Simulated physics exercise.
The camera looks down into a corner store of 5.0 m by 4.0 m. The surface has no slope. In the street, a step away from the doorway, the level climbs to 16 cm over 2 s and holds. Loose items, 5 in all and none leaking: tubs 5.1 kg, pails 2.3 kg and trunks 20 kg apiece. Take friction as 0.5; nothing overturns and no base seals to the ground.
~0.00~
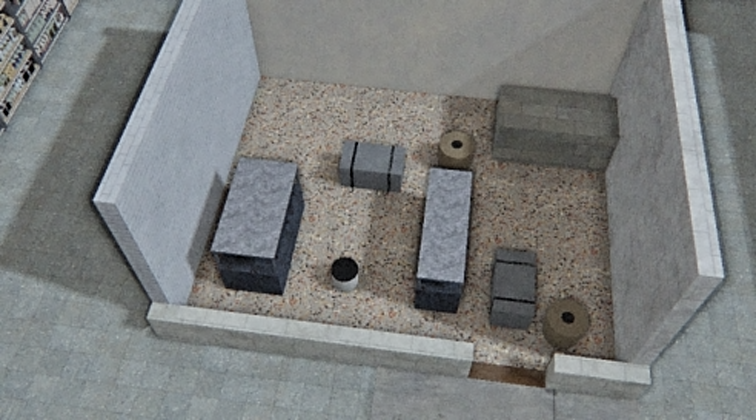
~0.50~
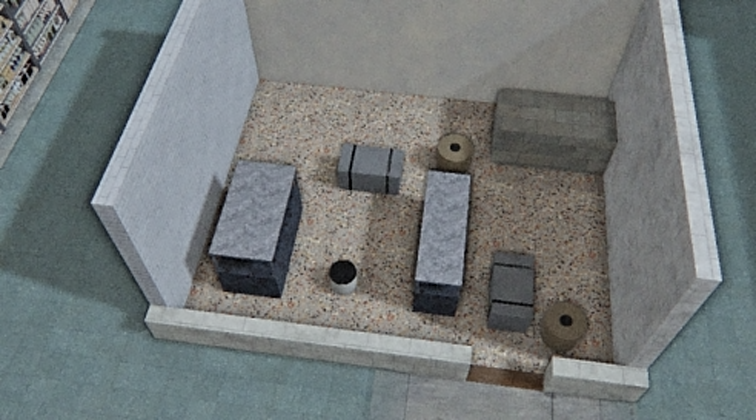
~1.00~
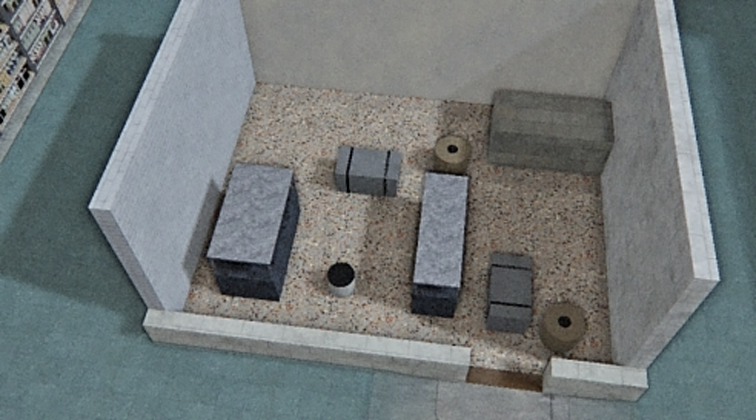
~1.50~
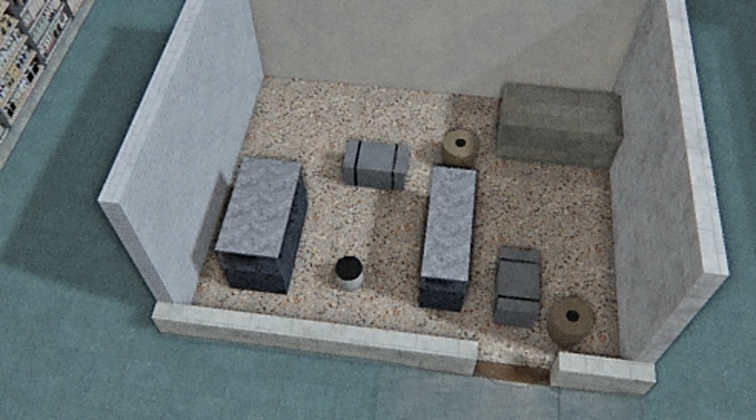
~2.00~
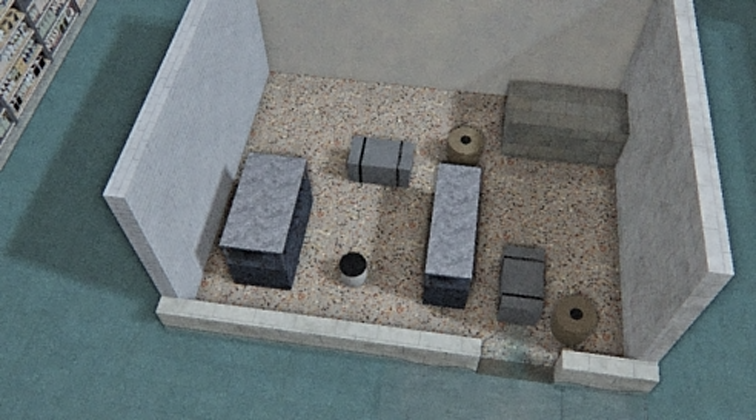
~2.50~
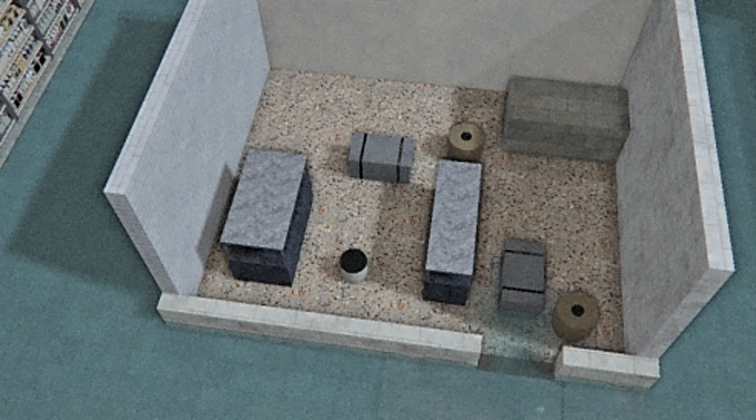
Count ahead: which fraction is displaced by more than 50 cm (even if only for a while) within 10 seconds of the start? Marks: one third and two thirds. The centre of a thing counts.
Share: From one to two thirds.
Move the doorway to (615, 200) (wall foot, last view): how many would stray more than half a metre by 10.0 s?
Then 1.
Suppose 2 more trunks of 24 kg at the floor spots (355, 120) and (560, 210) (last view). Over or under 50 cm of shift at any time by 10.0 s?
In turn: Less, more.
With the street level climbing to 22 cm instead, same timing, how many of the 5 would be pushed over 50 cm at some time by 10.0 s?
In that case 3 of them.
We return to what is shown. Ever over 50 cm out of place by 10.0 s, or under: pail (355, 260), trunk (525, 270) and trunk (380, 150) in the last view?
In turn: Under, over, less.
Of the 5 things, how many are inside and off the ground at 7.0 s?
At that moment 2.
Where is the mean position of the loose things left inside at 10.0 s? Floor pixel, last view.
Around (430, 195).
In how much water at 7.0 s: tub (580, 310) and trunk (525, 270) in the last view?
About 4 and 9 cm.
After 3.5 s 1 of 5 are over 50 cm from their spots; 0 afloat.
After 4.5 s 1 of 5 are over 50 cm from their spots; 0 afloat.
After 7.0 s 1 of 5 are over 50 cm from their spots; 2 afloat.
After 10.0 s 3 of 5 are over 50 cm from their spots, and 3 have been at some point; 3 afloat.
